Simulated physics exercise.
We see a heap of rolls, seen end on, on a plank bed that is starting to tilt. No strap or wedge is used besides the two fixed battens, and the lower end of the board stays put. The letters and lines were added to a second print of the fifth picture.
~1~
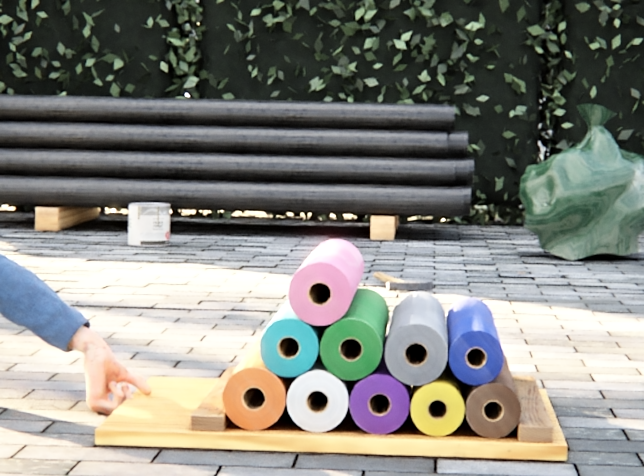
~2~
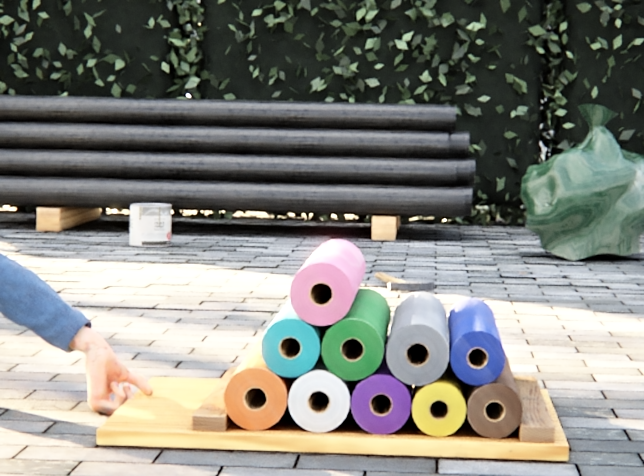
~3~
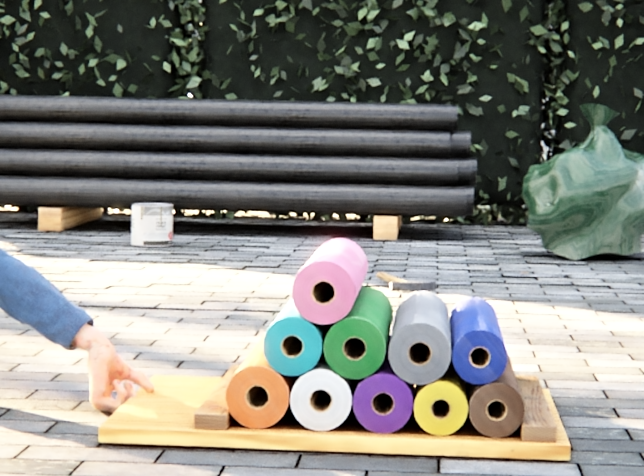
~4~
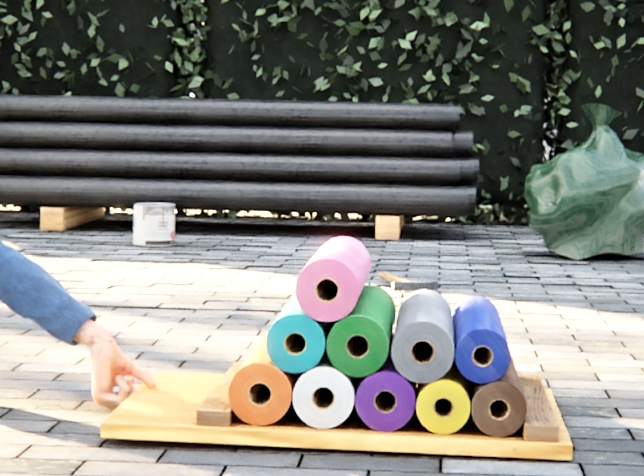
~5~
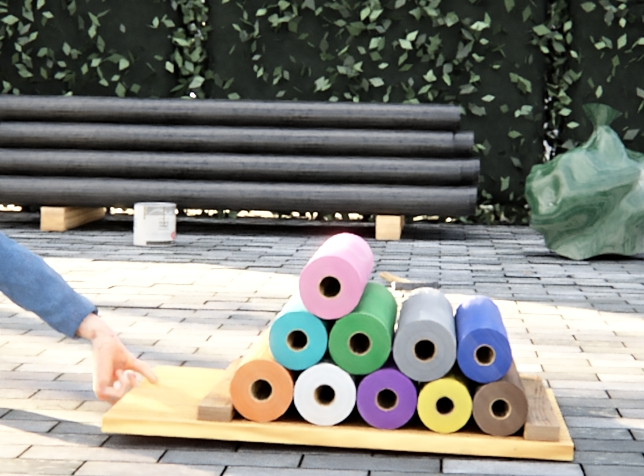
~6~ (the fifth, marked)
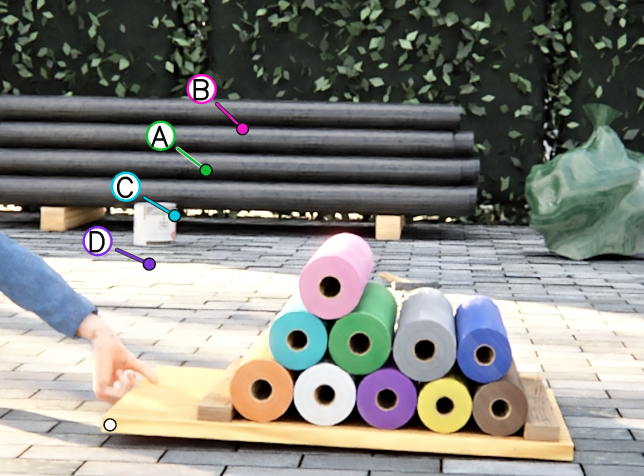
A hand slowly lifts the left end of a board stacked with colourful rolls.
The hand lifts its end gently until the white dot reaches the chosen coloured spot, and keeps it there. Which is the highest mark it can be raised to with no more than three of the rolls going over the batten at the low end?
Lift it to D and no more.
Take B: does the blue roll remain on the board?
No, with B.
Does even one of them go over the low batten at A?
Yes.
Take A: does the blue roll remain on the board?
No, with A.
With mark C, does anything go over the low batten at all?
Yes.
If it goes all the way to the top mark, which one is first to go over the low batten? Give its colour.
First is the blue one.
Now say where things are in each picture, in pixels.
White roll (318, 401); purple roll (379, 404); yellow roll (438, 409), in the first frame.
Yellow roll (439, 410); brown roll (495, 411), in the second frame.
Board (342, 406); orange roll (257, 397); green roll (354, 348), in the third frame.
Board (344, 404); orange roll (260, 394); white roll (324, 398), in the fourth frame.
Board (345, 401); orange roll (261, 390); white roll (325, 395), in the fifth frame.
On the marked copy, A at (206, 170); B at (243, 129); C at (175, 215); D at (149, 264); the white dot at (110, 425).
Following D. Soon after the start, board at 15°.
Later, board at 22°.
In the end, board at 22°, two over the low batten (grey, blue).
As for the rest, A ten over the low batten; B ten over the low batten; C ten over the low batten.
